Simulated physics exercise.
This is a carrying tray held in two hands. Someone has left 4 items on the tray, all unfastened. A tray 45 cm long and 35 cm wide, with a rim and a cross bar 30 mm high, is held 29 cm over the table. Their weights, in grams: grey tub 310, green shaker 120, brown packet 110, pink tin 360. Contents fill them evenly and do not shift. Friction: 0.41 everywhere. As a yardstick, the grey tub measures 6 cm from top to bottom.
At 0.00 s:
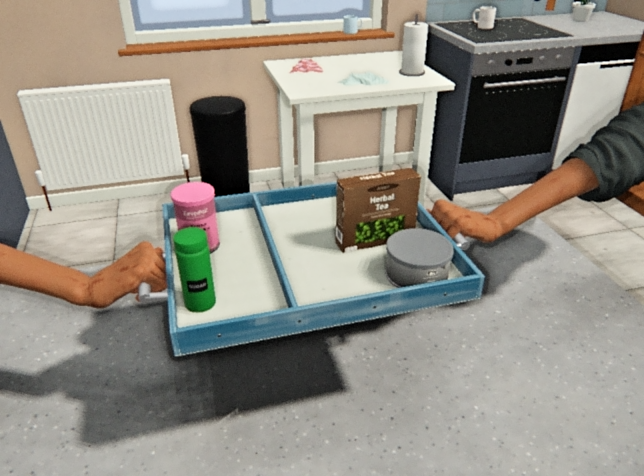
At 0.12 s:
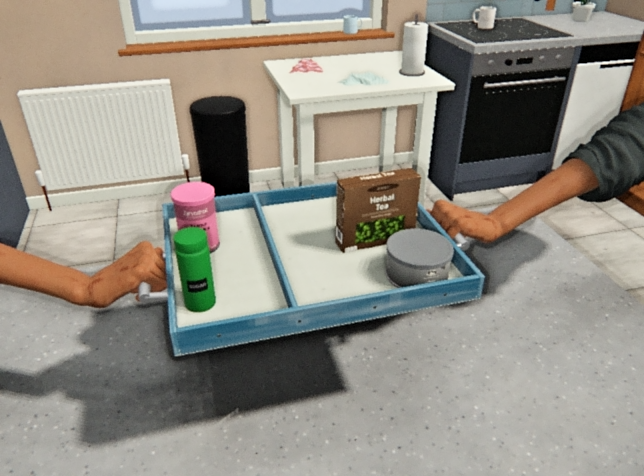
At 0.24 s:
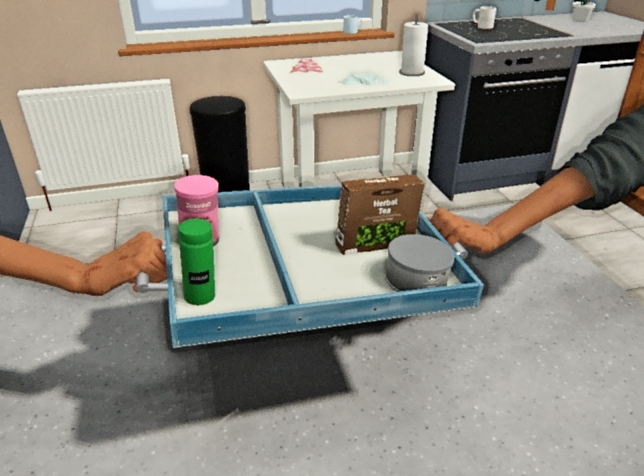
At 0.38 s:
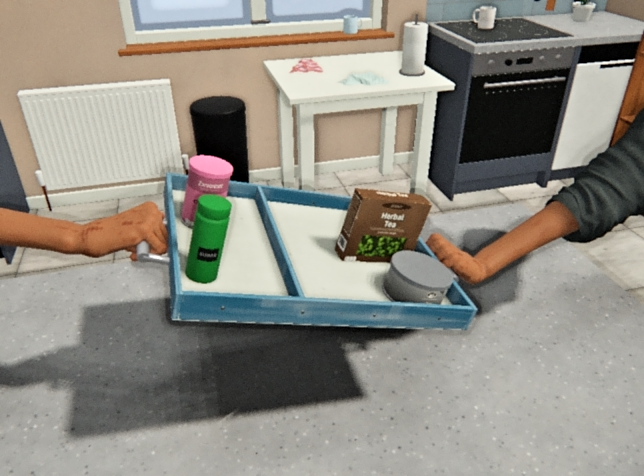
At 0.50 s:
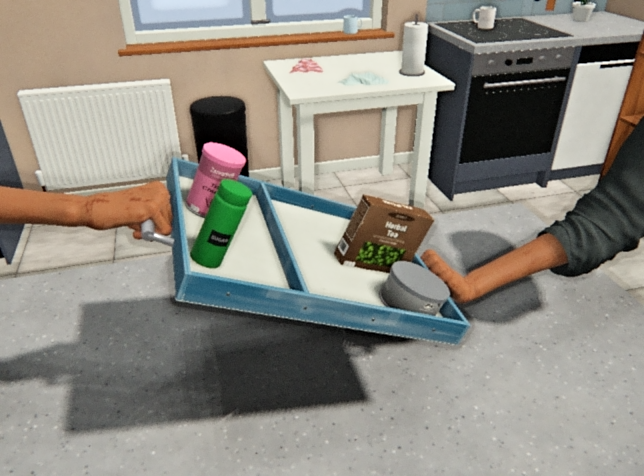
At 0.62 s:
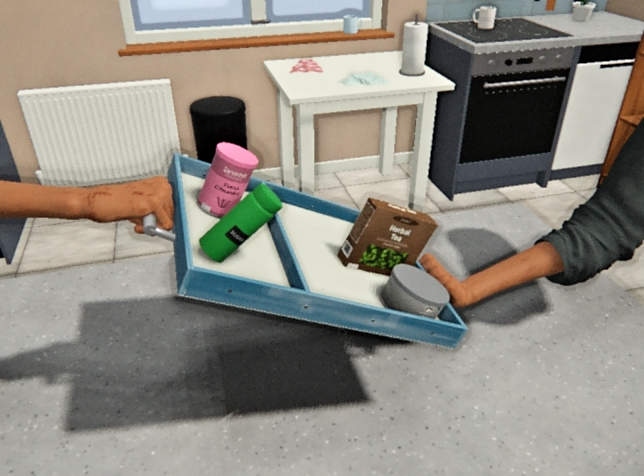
A blue tray held level in two hands was tilted down to the right, and the green shaker leaned over toward the divider while the pink tin, brown packet and grey tub stayed upright on its base.
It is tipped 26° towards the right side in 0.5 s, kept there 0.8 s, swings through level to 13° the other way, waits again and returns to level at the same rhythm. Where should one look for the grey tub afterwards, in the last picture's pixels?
Resting place of the grey tub: (429, 259).
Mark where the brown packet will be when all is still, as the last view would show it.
Near (394, 208).
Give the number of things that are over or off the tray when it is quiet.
1 of them.
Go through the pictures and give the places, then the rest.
The first picture shows tray level; grey tub (418, 260); green shaker (195, 271).
The second picture shows tray level; pink tin (196, 219); green shaker (195, 271).
The third picture shows tray at 4°, right edge down; brown packet (379, 215); pink tin (198, 213).
The fourth picture shows tray at 16°, right edge down; green shaker (208, 240); brown packet (383, 228).
The fifth picture shows tray at 24°, right edge down; green shaker (221, 224); pink tin (215, 182).
The sixth picture shows tray at 26°, right edge down; grey tub (414, 296); brown packet (388, 240).
By 0.72 s, tray at 26°, right edge down; green shaker rocked 74° off its seat; pink tin 4 cm from its spot; brown packet 2 cm from its spot.
By 1.62 s, tray at 11°, right edge down; grey tub 2 cm from its spot near (428, 275); green shaker rocked 69° off its seat; pink tin 8 cm from its spot.
By 2.22 s, tray at 13°, left edge down; grey tub 2 cm from its spot near (425, 239); green shaker rocked 71° off its seat; pink tin 8 cm from its spot.
When it is over (3.7 s), lying over on the tray, green shaker; not toppled but over 5 cm from the start, pink tin; the other 2 within 5 cm of the start. In the last view, grey tub near (429, 258).
